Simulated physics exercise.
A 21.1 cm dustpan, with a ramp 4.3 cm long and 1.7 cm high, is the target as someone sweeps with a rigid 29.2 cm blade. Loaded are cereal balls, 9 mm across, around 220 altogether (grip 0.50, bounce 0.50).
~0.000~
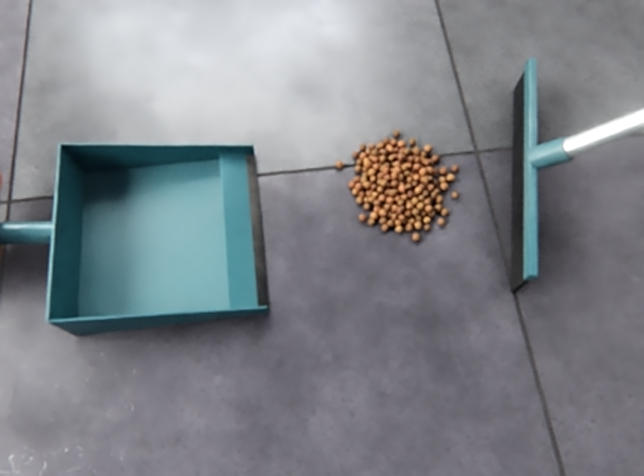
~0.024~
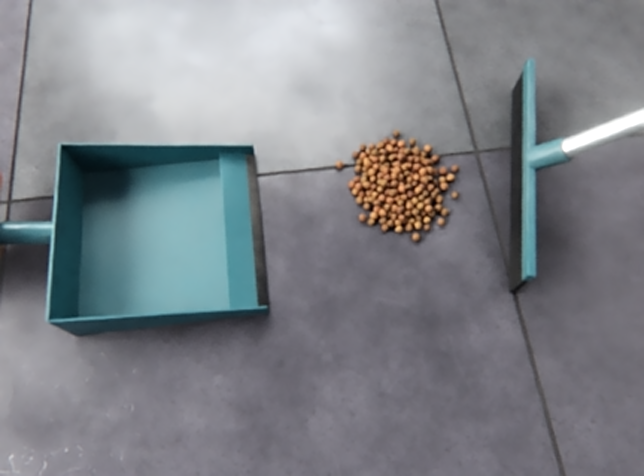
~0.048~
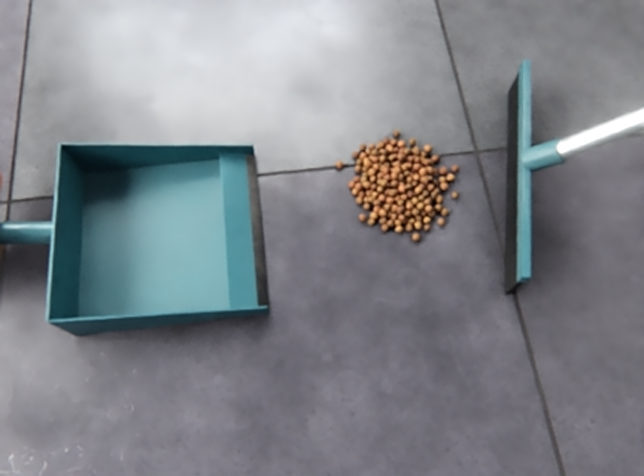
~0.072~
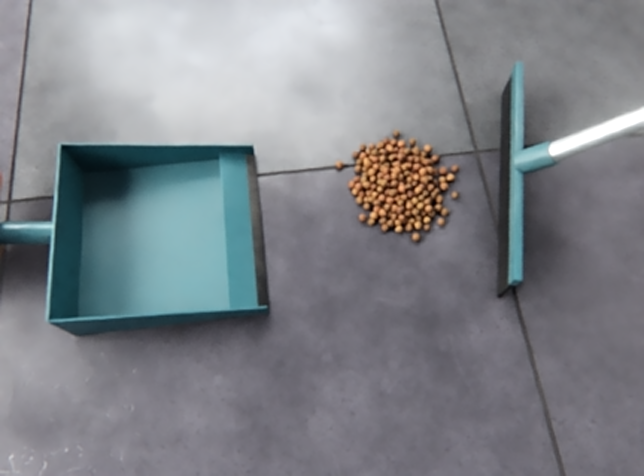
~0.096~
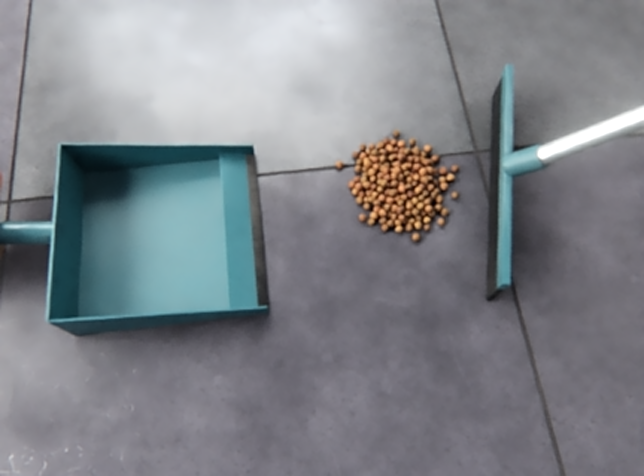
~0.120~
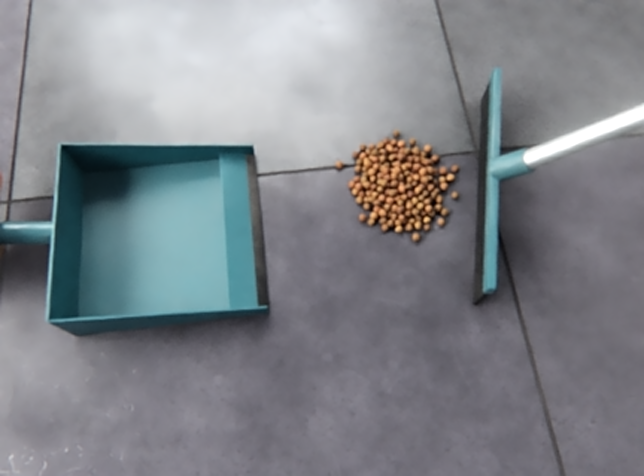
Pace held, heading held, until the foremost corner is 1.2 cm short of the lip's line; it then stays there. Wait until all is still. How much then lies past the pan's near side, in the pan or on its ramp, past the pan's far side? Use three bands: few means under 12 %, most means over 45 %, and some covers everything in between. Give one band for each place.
Near side: Few, pan: Few, far side: Some.
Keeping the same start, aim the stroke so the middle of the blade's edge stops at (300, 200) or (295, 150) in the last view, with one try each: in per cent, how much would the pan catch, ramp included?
I'd expect around 10 percent, then around 20 percent.
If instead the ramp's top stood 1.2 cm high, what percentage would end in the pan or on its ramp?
It would be roughly 10 percent.
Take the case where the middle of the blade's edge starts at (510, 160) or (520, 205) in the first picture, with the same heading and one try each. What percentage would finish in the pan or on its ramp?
Some 10 and 5 per cent.
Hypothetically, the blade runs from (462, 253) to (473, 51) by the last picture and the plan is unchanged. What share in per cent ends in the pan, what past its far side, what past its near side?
That ends as pan 20, far 55, and near 0.
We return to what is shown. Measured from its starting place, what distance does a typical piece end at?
That distance is close to 16 cm.
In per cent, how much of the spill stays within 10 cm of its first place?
Around 0 per cent, give or take.
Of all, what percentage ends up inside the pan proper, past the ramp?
I'd put it near 0 per cent.
After 0.29 s, middle of the blade 16 cm from the lip; 0 % over the lip, far side 5 %, near side 0 %.
After 0.41 s, middle of the blade 8 cm from the lip; 0 % over the lip, far side 15 %, near side 0 %.
Then, at 0.65 s, middle of the blade 5 cm from the lip; 10 % over the lip, far side 20 %, near side 0 %.
In the end, at 1.0 s, near side 0 %, pan 10 %, far side 20 %, in front of the lip or behind the blade 75 %.
